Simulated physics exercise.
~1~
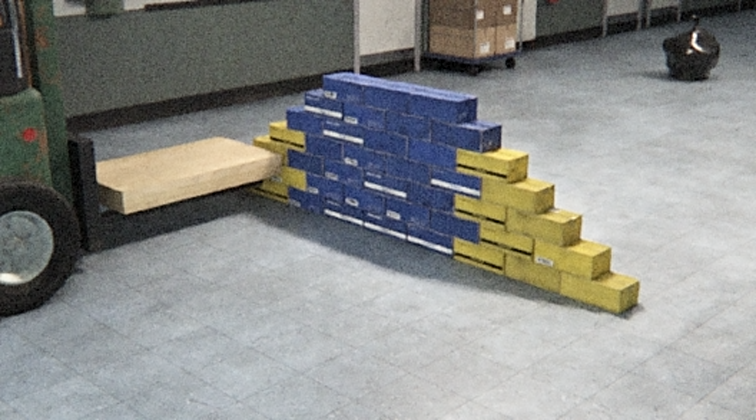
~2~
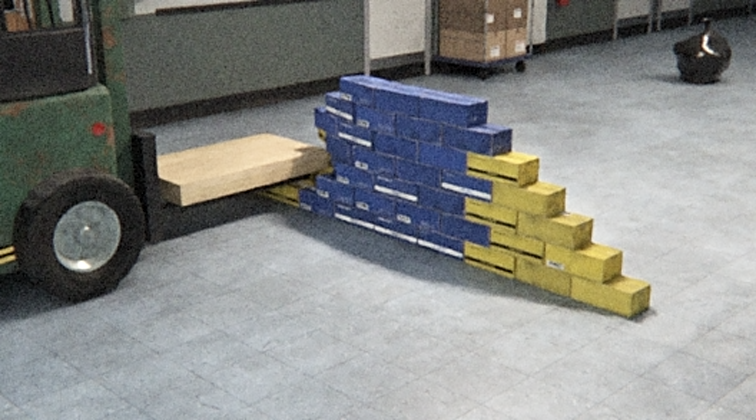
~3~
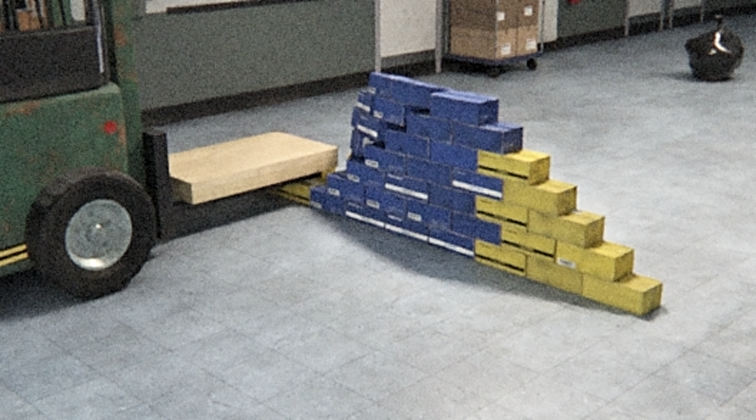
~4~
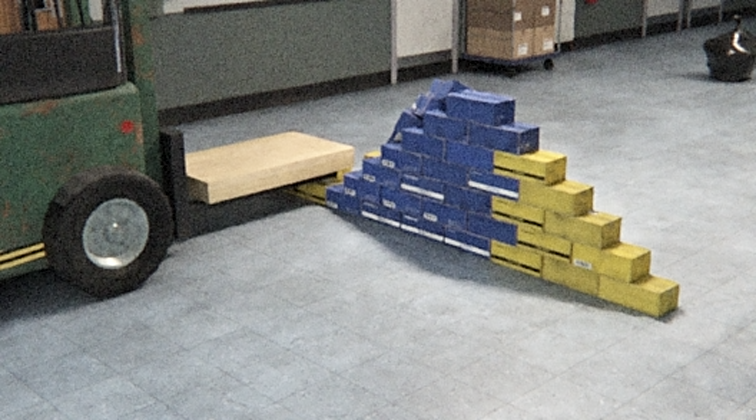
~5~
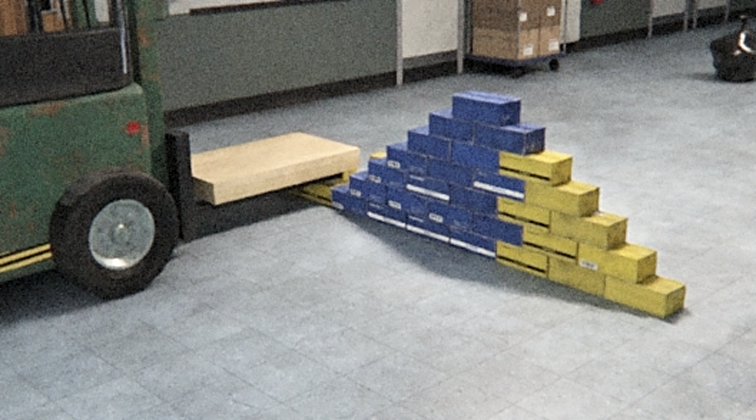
In the video, a green forklift carrying a pale wooden slab drives right into the left side of a stepped wall of blue and yellow boxes, displacing several boxes before stopping, and the wall ends as a stepped peak with its right side still standing.
